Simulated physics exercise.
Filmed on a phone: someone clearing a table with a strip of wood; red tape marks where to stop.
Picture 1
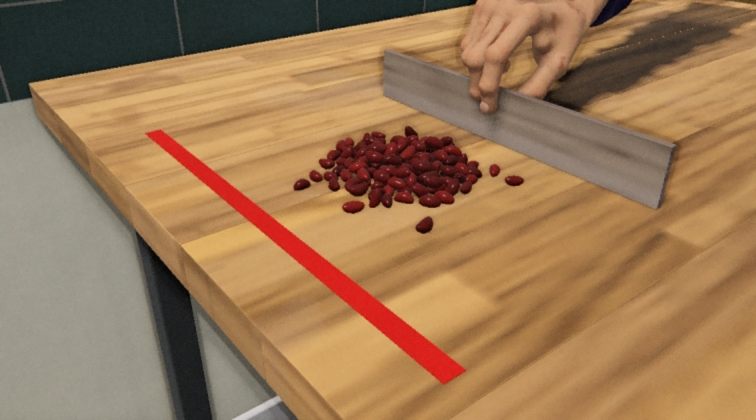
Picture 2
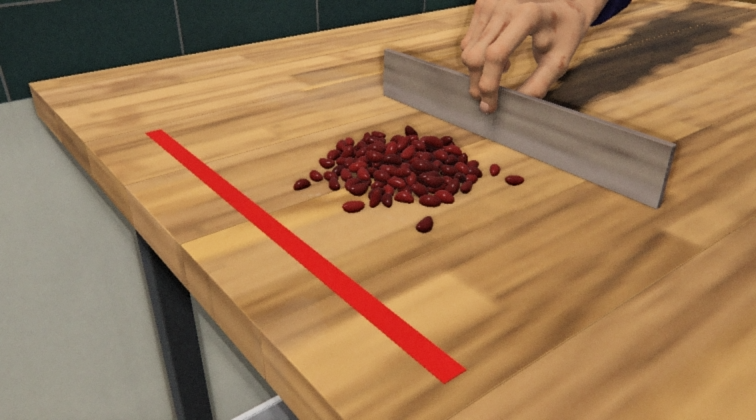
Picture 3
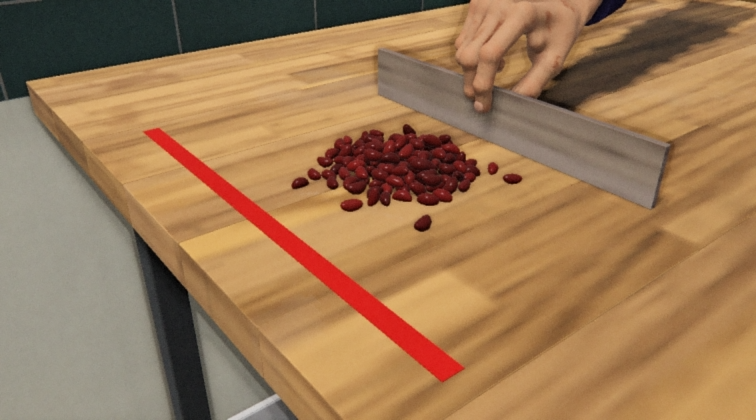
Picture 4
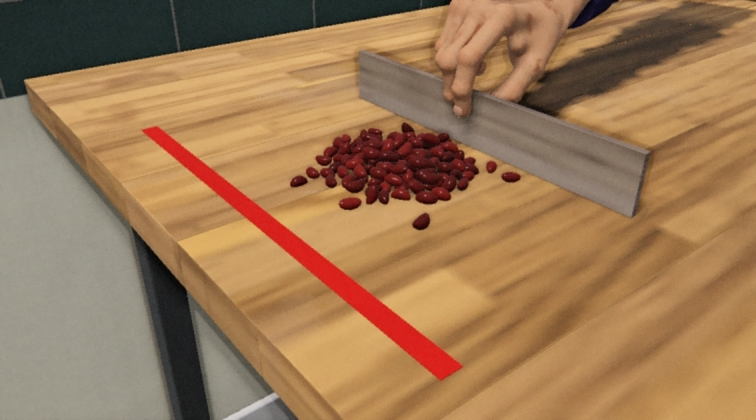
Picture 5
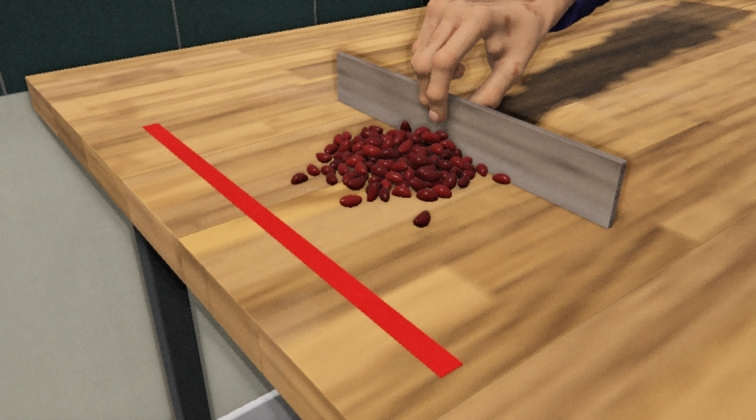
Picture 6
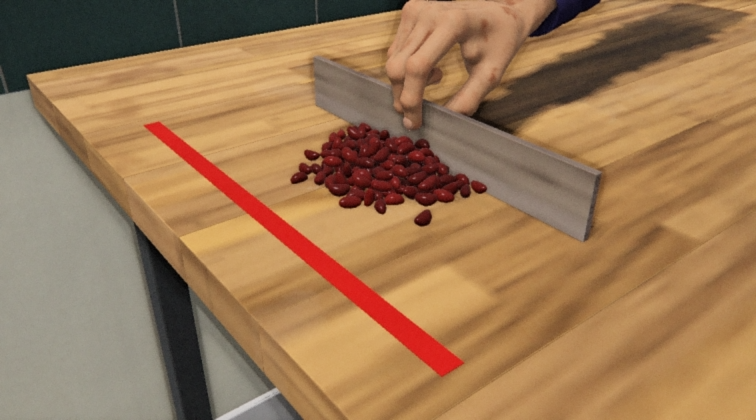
A hand held a strip of wood still on a wooden table, then slid it left into a heap of kidney beans, pushing them together and slightly toward the red tape.
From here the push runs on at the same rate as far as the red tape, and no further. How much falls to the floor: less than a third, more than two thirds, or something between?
It shoves one to two thirds off the end.
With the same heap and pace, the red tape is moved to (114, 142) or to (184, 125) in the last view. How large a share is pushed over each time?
Try 1 gives 100 %, try 2 gives 20 %.
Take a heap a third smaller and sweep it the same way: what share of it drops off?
Some 40 per cent of the pieces.
Soon, strip of wood still moving, near (339, 126); heap all on the table, its front near (225, 209).
A while on, strip of wood stopped at the red tape; heap about a quarter over the edge.
Towards the end, strip of wood stopped at the red tape; heap about half over the edge.
Finally, strip of wood stopped at the red tape; heap about half over the edge.
